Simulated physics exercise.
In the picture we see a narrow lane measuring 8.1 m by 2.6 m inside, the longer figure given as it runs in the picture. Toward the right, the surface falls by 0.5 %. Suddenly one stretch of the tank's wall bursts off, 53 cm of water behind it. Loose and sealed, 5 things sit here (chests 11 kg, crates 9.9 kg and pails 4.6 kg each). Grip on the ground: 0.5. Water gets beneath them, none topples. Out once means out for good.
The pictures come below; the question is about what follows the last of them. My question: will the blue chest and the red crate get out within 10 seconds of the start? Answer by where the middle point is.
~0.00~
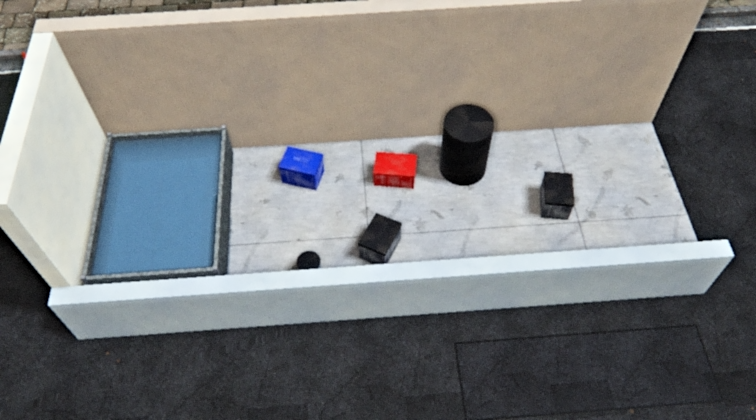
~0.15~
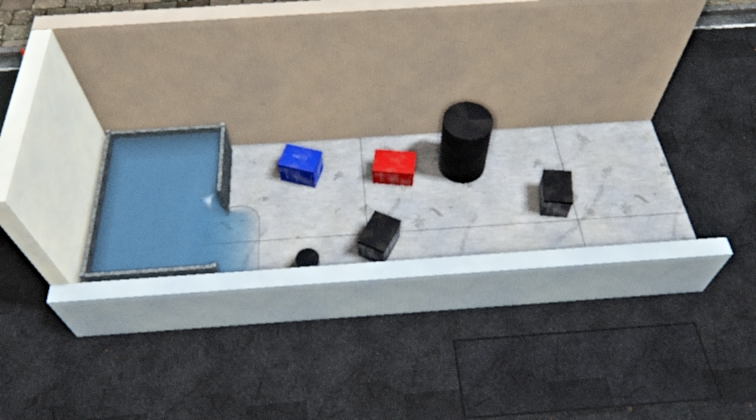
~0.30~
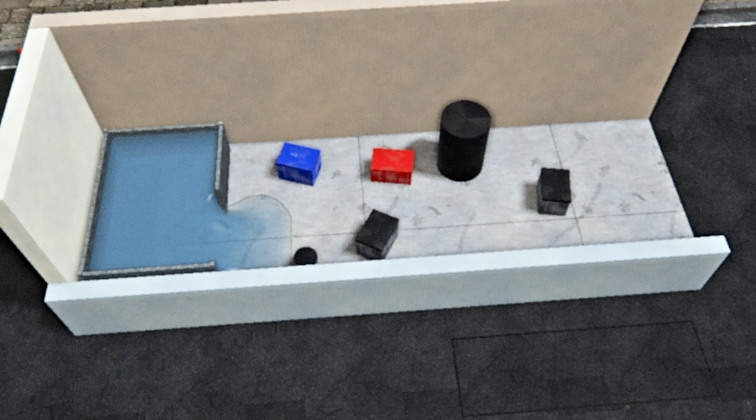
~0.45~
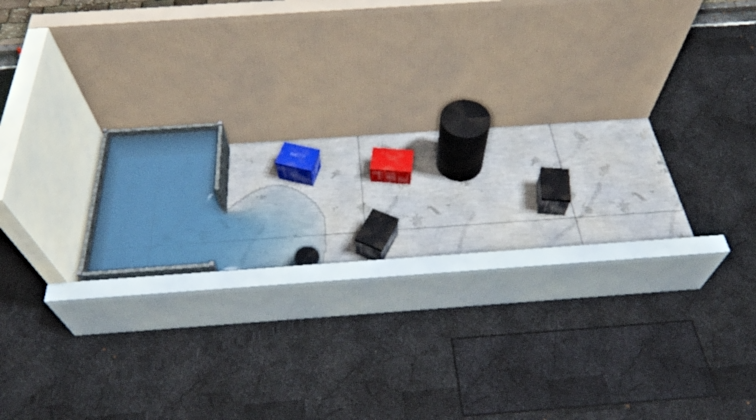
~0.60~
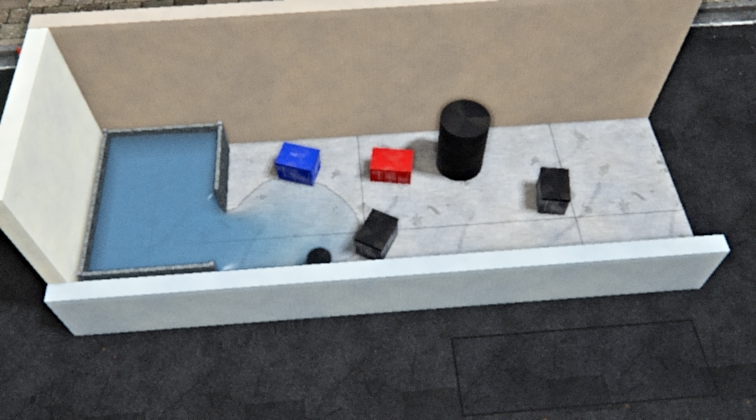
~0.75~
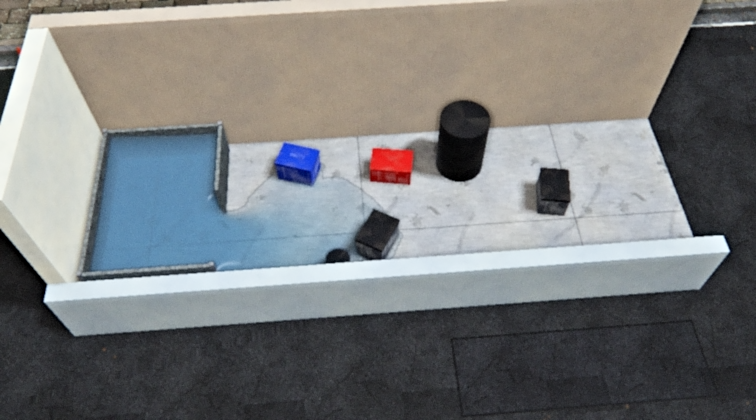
Blue chest is held in, red crate is held in.
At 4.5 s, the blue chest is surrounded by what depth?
Close to 4 centimetres.
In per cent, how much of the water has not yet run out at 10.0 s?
44 % or so.
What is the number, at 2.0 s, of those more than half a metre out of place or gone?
The number by then is 3.
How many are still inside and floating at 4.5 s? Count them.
Count: 1.
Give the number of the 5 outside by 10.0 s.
That would be 3.
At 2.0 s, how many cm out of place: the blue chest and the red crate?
Roughly 0 and 60 cm by then.
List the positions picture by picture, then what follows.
In the first picture, the blue chest at (301, 160) rests on the ground; the red crate at (395, 164) rests on the ground; water covers 3.6 m2; 0 of 5 have shifted.
In the second picture, the blue chest at (300, 158), on the bottom; the red crate at (394, 161), on the bottom; water covers 4.2 m2; 0 of 5 have shifted.
In the third picture, the blue chest at (298, 156), on the bottom; the red crate at (392, 160) rests on the ground; water covers 4.9 m2; 0 of 5 have shifted.
In the fourth picture, the blue chest at (297, 156), on the bottom; the red crate at (392, 159) rests on the ground; water covers 5.6 m2; 0 of 5 have shifted.
In the fifth picture, the blue chest at (297, 156), on the bottom; the red crate at (392, 159) rests on the ground; 6.4 m2 under water; 1 of 5 have shifted.
In the sixth picture, the blue chest at (297, 156), on the bottom; the red crate at (391, 160), on the bottom; 7.1 m2 under water; 1 of 5 have shifted.
After 2.0 s the blue chest is near (297, 156), 0.0 m from its start, aground; the red crate is near (418, 131), 0.7 m from its start, aground; 0 of 5 are out; 1 afloat.
After 4.5 s the blue chest is near (297, 156), 0.0 m from its start, aground; the red crate is near (420, 130), 0.7 m from its start, afloat; 3 of 5 are out; 1 afloat.
After 7.0 s the blue chest is near (295, 158), 0.0 m from its start, aground; the red crate is near (420, 130), 0.7 m from its start, aground; 3 of 5 are out; 0 afloat.
After 10.0 s the blue chest is near (295, 158), 0.0 m from its start, aground; the red crate is near (418, 133), 0.7 m from its start, aground; 3 of 5 are out; 0 afloat.
